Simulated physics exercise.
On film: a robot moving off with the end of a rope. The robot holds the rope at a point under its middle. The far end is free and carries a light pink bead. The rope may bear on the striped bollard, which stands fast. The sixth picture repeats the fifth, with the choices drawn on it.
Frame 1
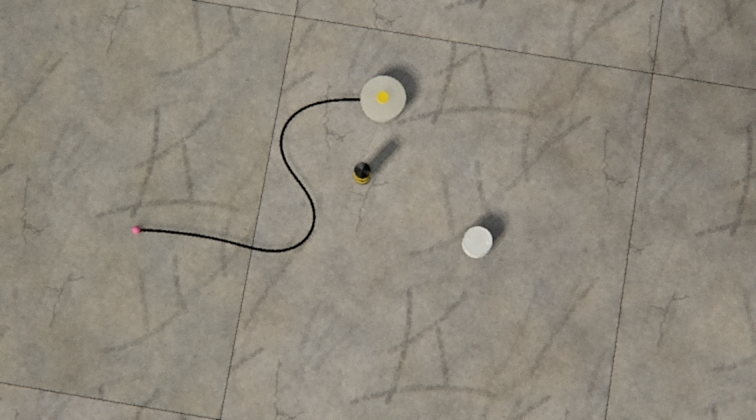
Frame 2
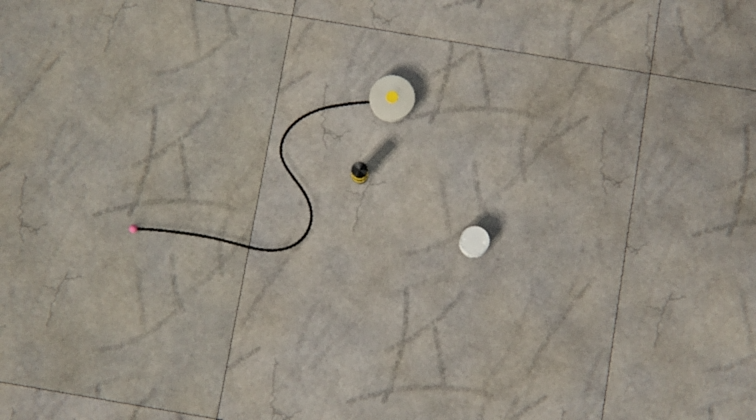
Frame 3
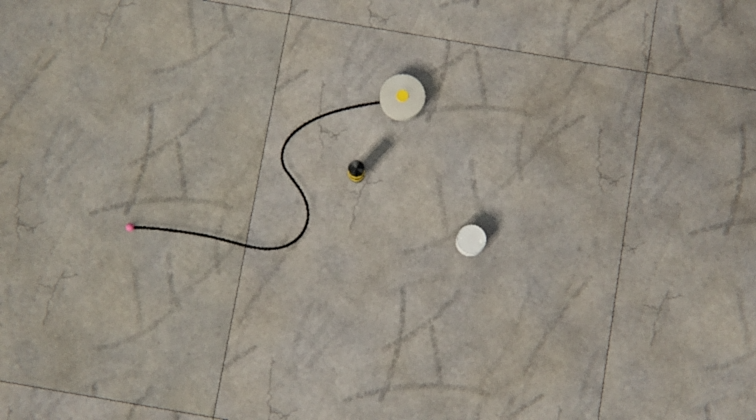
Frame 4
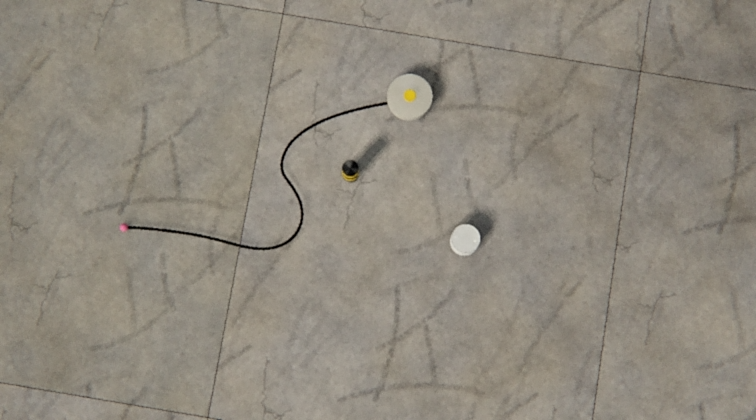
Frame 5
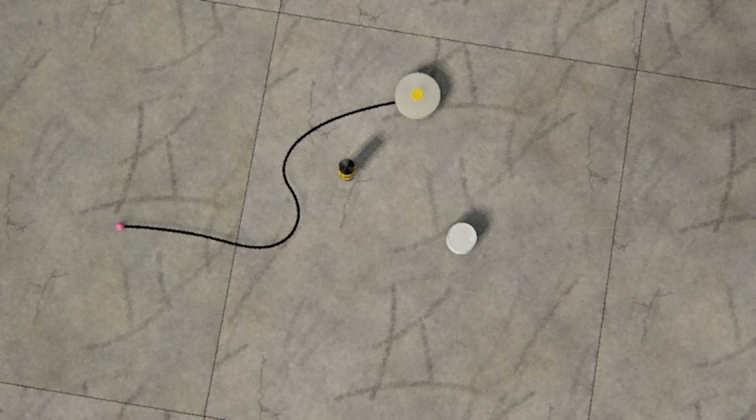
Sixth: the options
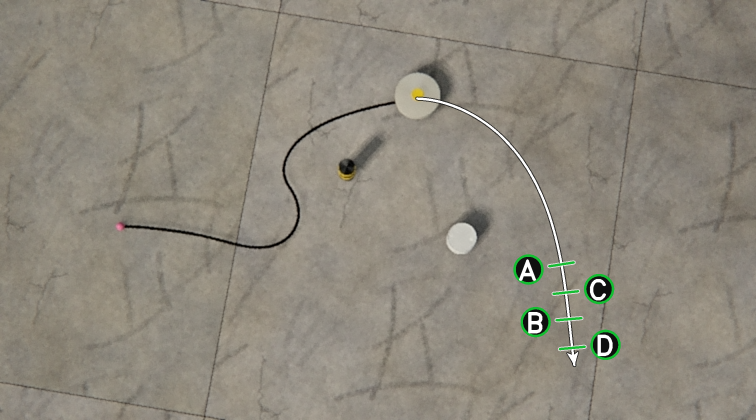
To begin with, a round pale robot with a yellow mark holds one end of a curving black rope near a small bollard and a white tub. The robot then slides slightly right, drawing the upper bend straighter, while the pink-beaded free end shifts little and the view drifts a bit.
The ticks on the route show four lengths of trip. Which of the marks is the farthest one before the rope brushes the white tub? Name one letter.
C.
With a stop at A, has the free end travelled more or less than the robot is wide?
By then, more.
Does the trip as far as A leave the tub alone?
For that mark, yes.
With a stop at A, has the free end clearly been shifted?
By then, yes.
On the marked copy, A at (561, 264); B at (569, 319); C at (566, 293); D at (572, 348); the route from (417, 99) via (544, 201) to (574, 365).
Taking C. A third of the way, robot (502, 134), middle of the rope (310, 196), free end (120, 226).
Two thirds of the way, robot (549, 212), middle of the rope (347, 164), free end (157, 227).
When it is over, robot (567, 292), middle of the rope (389, 181), free end (202, 217); only the bollard has been touched, if anything.
As for the rest, A is safe but short; B brings the rope against the tub; D brings the rope against the tub.
